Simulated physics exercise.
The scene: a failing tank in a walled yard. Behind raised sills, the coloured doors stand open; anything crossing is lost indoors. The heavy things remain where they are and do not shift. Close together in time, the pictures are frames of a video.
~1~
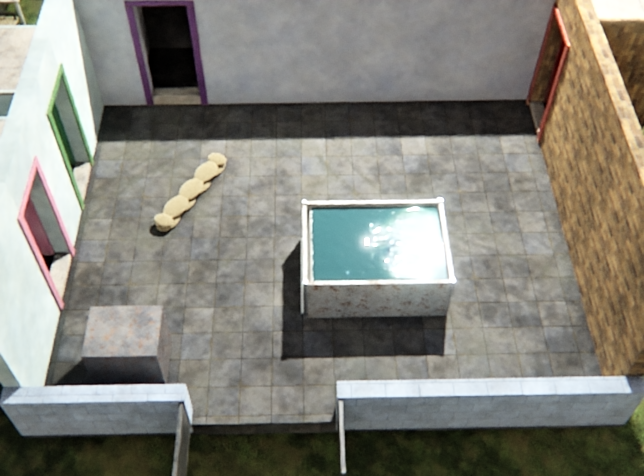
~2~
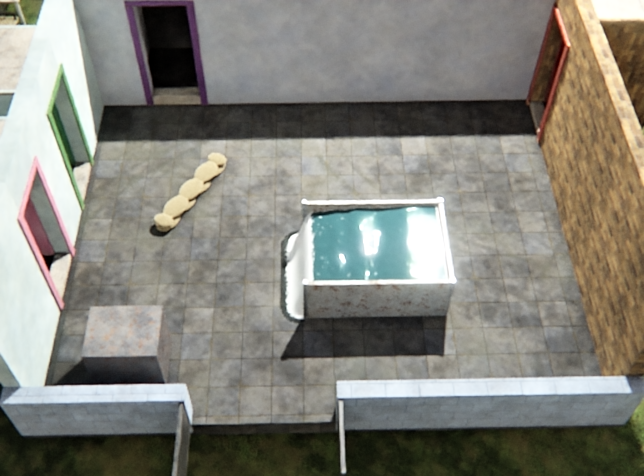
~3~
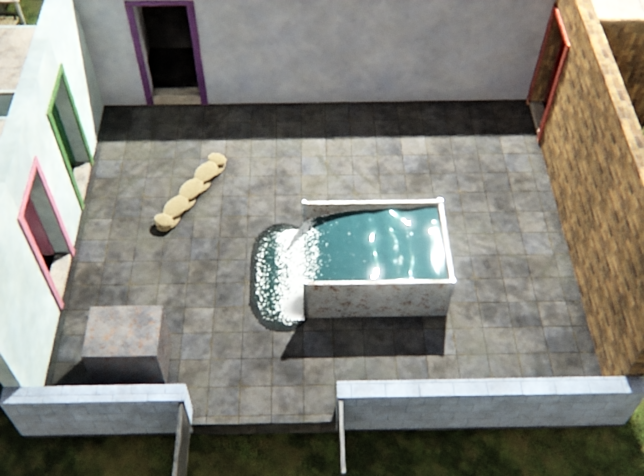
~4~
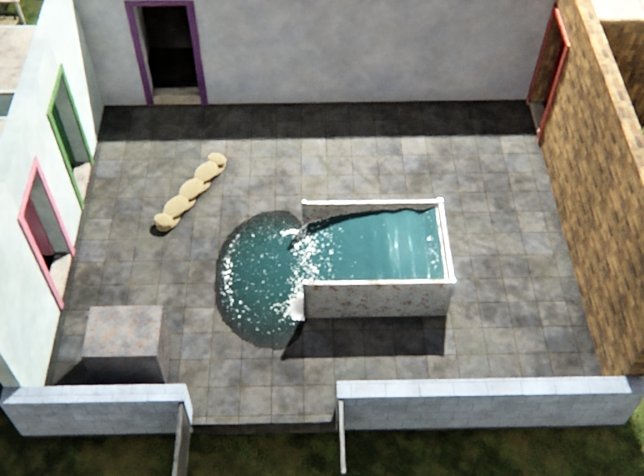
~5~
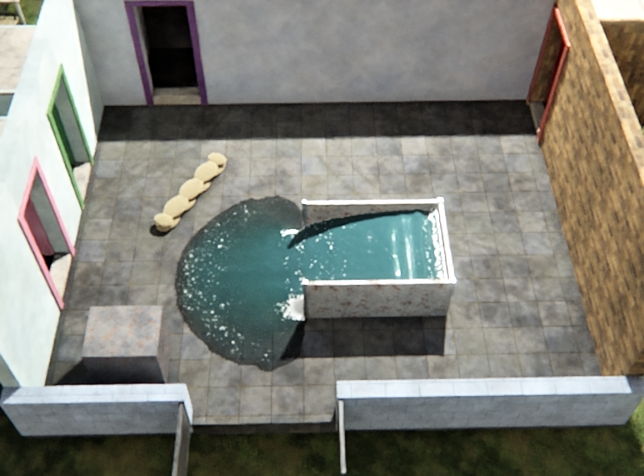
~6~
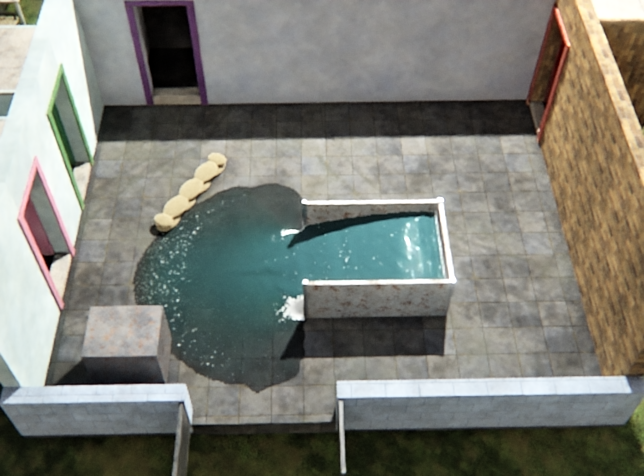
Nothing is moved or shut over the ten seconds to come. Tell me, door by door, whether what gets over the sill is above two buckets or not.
In order: The red door is not overrun past two buckets, the pink door is overrun past two buckets, the green door is not overrun past two buckets, the purple door is not overrun past two buckets.
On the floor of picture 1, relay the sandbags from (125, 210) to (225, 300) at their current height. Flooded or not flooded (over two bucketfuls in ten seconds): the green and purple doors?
Here's my take: The green door gets swamped, and the purple door survives it.
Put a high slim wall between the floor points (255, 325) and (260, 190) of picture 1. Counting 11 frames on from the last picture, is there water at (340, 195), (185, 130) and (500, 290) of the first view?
Results in order: Swamped / bone-dry / bone-dry.
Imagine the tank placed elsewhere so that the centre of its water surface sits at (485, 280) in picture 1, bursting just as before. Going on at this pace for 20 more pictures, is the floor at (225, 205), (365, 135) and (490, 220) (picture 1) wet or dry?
As listed: Reached, untouched, untouched.
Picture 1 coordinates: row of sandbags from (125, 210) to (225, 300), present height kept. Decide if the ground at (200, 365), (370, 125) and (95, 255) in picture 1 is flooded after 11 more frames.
As listed: Submerged, spared, submerged.
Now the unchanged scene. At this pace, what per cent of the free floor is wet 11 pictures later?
I'd say 35 per cent.
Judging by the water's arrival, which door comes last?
Result: The one in red.
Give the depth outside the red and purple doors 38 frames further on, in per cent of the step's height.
Close to 0 per cent for the first one and close to 50 per cent for the second.
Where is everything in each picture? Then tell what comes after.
In the first picture, the tank at (375, 244) is whole and still.
In the second picture, the front is at (301, 235), out from the gap at (307, 263).
In the third picture, the front is at (275, 229), out from the gap at (307, 266).
In the fourth picture, the front is at (235, 236), out from the gap at (307, 267).
In the fifth picture, the front is at (184, 263), out from the gap at (307, 268).
In the sixth picture, the front is at (141, 273), out from the gap at (307, 268).
A moment on, water covers 25 % of the floor; the red door not reached, the pink door over two buckets in, the green door not reached, the purple door not reached.
Next, water covers 35 % of the floor; the red door not reached, the pink door far over two buckets in, the green door wet at the sill, nothing in, the purple door not reached.
Then, water covers 45 % of the floor; the red door not reached, the pink door far over two buckets in, the green door wet at the sill, nothing in, the purple door wet at the sill, nothing in.
Later, water covers 60 % of the floor; the red door not reached, the pink door far over two buckets in, the green door wet at the sill, nothing in, the purple door wet at the sill, nothing in.
In the end, water covers 90 % of the floor; the red door wet at the sill, nothing in, the pink door far over two buckets in, the green door wet at the sill, nothing in, the purple door wet at the sill, nothing in.
